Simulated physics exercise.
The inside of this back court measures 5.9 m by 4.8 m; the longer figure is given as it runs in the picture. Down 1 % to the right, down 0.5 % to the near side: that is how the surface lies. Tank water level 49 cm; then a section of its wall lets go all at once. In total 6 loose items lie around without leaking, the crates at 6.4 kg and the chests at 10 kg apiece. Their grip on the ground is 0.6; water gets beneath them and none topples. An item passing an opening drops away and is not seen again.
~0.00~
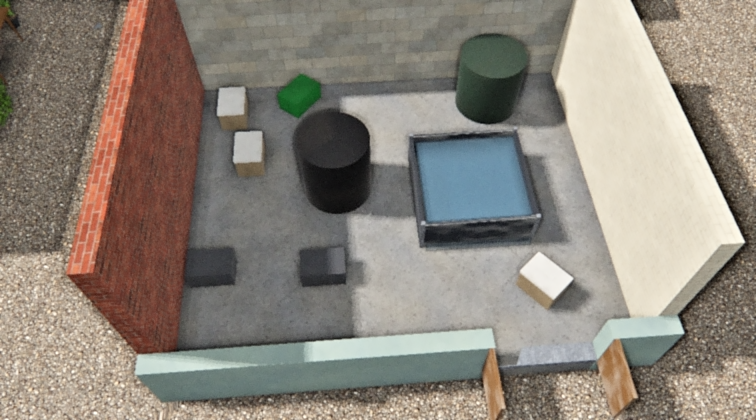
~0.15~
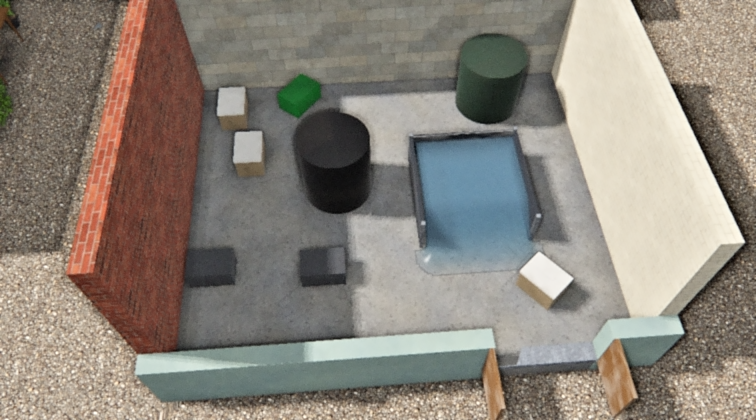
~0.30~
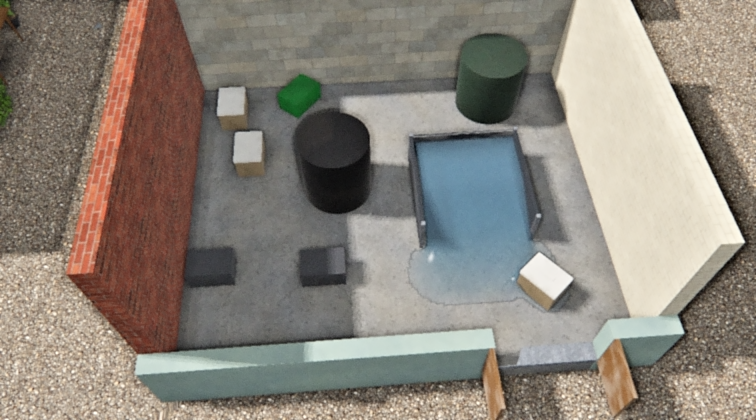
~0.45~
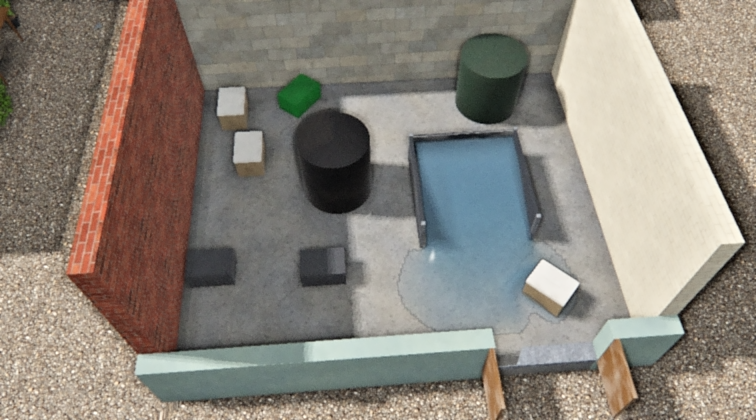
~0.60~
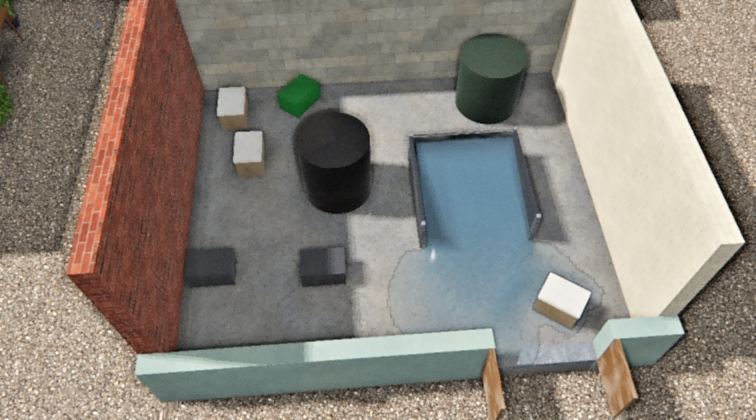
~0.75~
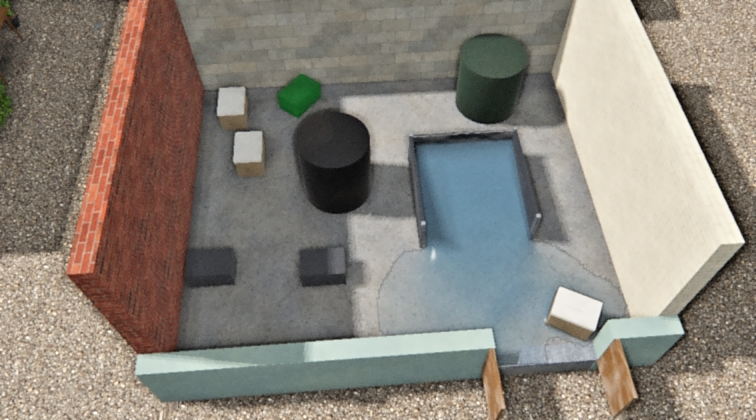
A walled back court with a grey floor, brick on the left, stone behind and cream on the right, is seen from high above by a still camera. A black cylinder stands mid-court, with a dark green one behind, a green block and pale-topped crates at back left, and two dark chests nearer. The blue tank's near side opens, water spreads toward the front wall, and the right-hand crate slides nearer and rightward.
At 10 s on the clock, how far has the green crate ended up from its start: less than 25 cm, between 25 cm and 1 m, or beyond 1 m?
It keeps its spot.
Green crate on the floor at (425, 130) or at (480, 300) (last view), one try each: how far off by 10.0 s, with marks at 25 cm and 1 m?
Run one, it remains planted; run two, it gets swept far.
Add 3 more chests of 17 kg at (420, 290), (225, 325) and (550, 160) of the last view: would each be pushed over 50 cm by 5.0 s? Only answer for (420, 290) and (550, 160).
First far enough, second not far enough.
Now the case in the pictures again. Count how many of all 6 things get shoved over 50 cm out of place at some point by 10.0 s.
Result: 3.
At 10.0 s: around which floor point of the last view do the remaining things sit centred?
(284, 158).
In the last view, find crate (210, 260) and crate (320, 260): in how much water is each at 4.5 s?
I'd put it at 3 cm and 2 cm respectively.
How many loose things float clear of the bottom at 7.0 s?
Just then, the number is 1.
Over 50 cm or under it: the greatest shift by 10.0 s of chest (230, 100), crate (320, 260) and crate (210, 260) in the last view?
First one stayed inside, second one went too far, third one went too far.
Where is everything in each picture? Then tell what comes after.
The green crate at (298, 89), on the bottom; water covers 2.2 m2; 0 of 6 have shifted, in the first frame.
The green crate at (298, 89) rests on the ground; 3.0 m2 under water; 0 of 6 have shifted, in the second frame.
The green crate at (298, 89), on the bottom; water covers 3.8 m2; 0 of 6 have shifted, in the third frame.
The green crate at (298, 89) rests on the ground; 4.8 m2 under water; 1 of 6 have shifted, in the fourth frame.
The green crate at (298, 89) rests on the ground; 5.8 m2 under water; 1 of 6 have shifted, in the fifth frame.
The green crate at (298, 89) rests on the ground; water covers 6.5 m2; 1 of 6 have shifted, in the sixth frame.
After 2.0 s the green crate is near (298, 89), 0.0 m from its start, aground; 0 of 6 are out; 1 afloat.
After 4.5 s the green crate is near (298, 89), 0.0 m from its start, aground; 1 of 6 are out; 1 afloat.
After 7.0 s the green crate is near (298, 89), 0.0 m from its start, aground; 1 of 6 are out; 1 afloat.
After 10.0 s the green crate is near (298, 89), 0.0 m from its start, aground; 1 of 6 are out; 0 afloat.
